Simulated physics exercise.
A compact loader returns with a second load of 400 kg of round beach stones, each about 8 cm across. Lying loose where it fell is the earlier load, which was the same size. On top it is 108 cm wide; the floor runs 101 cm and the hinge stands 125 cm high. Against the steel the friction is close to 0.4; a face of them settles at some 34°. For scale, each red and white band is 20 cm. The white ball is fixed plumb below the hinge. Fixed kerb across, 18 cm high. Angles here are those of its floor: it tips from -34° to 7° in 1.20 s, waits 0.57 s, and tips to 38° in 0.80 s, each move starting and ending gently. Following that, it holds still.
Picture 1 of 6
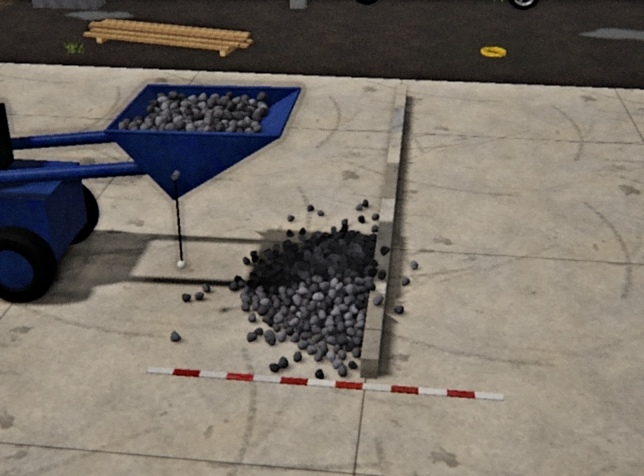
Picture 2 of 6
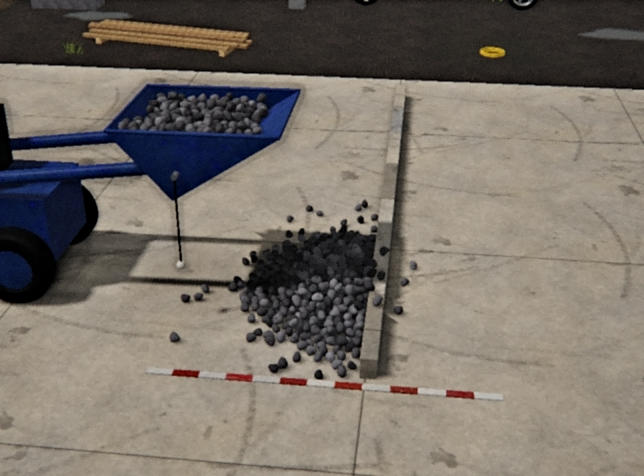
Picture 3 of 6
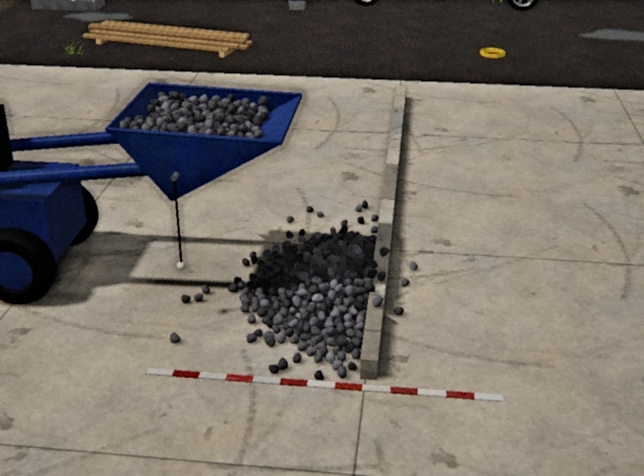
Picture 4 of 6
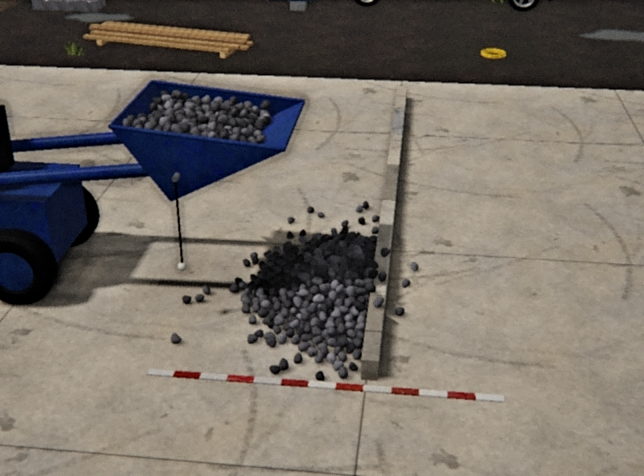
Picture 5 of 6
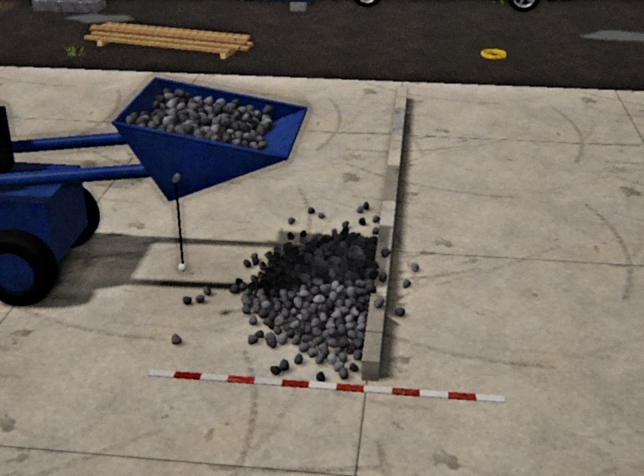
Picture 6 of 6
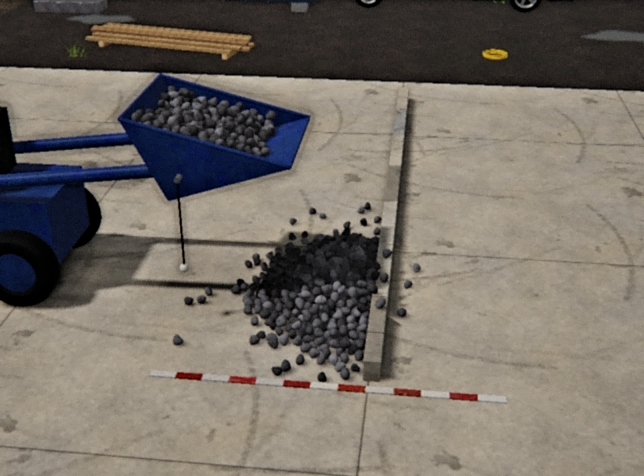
A blue loader slowly tilts its bucket of grey stones down toward the right.
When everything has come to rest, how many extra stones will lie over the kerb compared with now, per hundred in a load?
About 1 per hundred.
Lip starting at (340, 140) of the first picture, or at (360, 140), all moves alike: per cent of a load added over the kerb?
First some 45, then 70 per cent.
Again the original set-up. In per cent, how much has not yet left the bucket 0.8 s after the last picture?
Roughly 100 per cent is still inside.
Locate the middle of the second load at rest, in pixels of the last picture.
Their middle is at about (305, 273).
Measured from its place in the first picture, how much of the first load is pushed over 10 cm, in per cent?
Roughly 15 percent.
Then, 0.4 s after the last picture the floor is at 1°; in per cent of one load, 100 in the bucket, 100 on this side of the kerb, 0 over the kerb; the foremost stones are at (391, 282).
Then, 0.8 s after the last picture the floor is at 7°; in per cent of one load, 100 in the bucket, 100 on this side of the kerb, 0 over the kerb; the foremost stones are at (391, 282).
Then, 2.5 s after the last picture the floor is at 38°; in per cent of one load, 6 in the bucket, 194 on this side of the kerb, 1 over the kerb; the foremost stones are at (398, 284).
Then, 5.1 s after the last picture the floor is at 38°; in per cent of one load, 0 in the bucket, 199 on this side of the kerb, 1 over the kerb; the foremost stones are at (414, 297). Net gain over the kerb, 1.
